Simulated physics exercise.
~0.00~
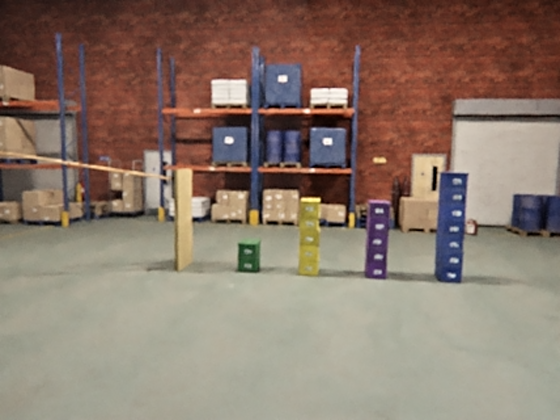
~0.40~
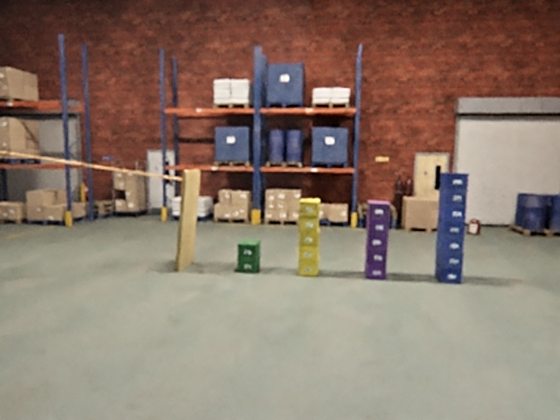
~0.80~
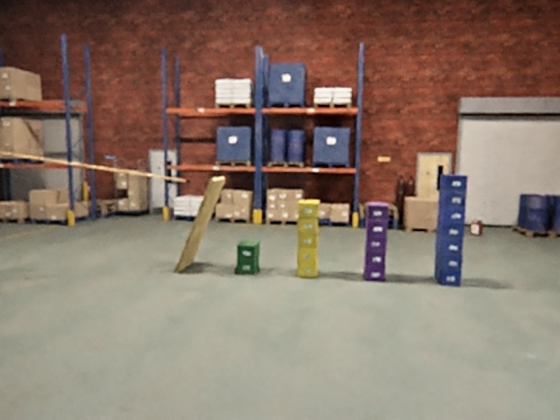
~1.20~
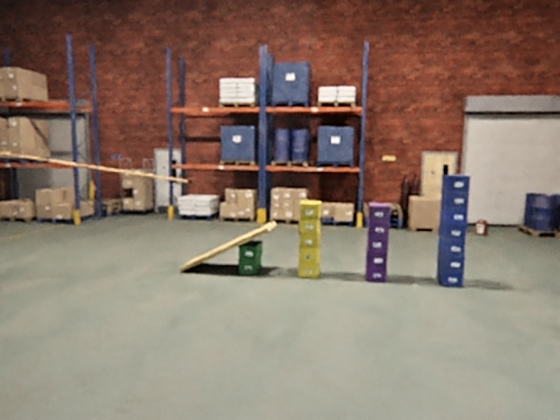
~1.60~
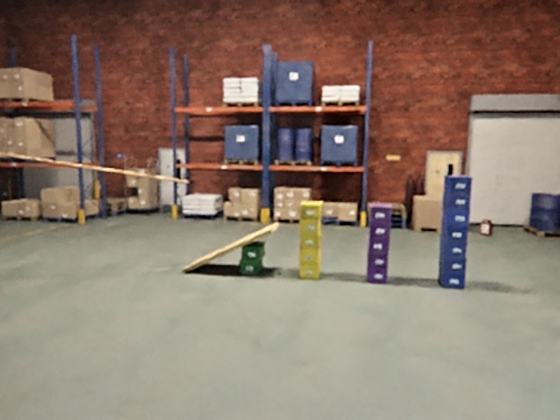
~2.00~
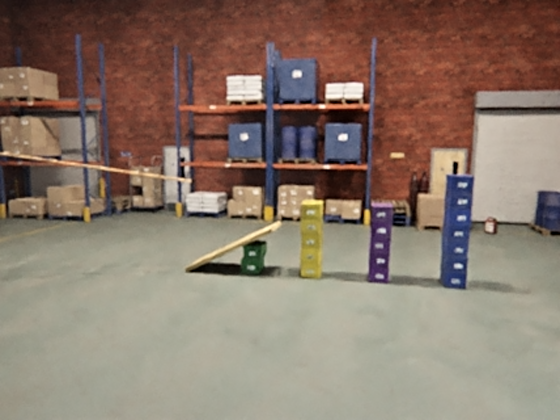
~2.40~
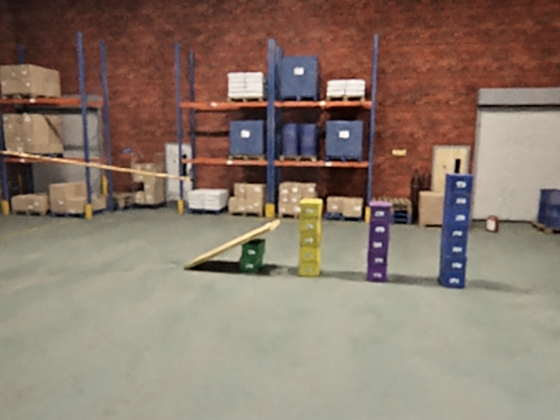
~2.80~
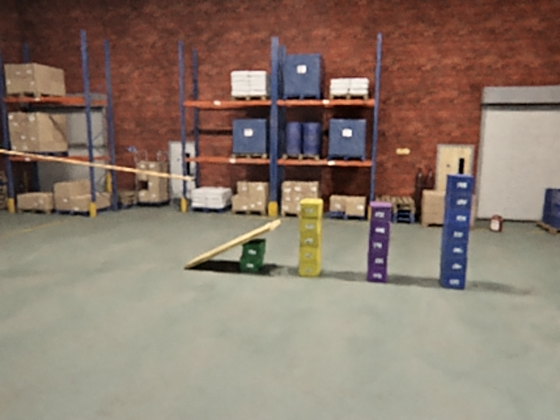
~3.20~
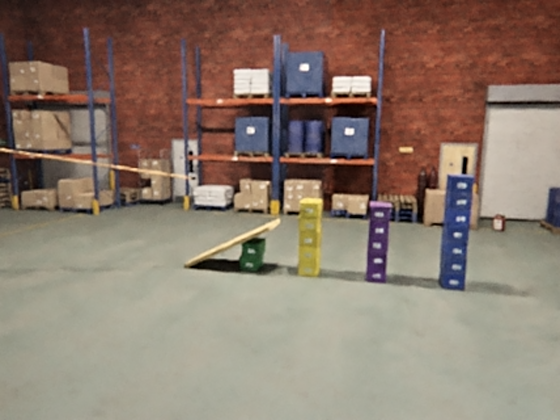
A tall board tips right and comes to rest leaning on the short green stack.
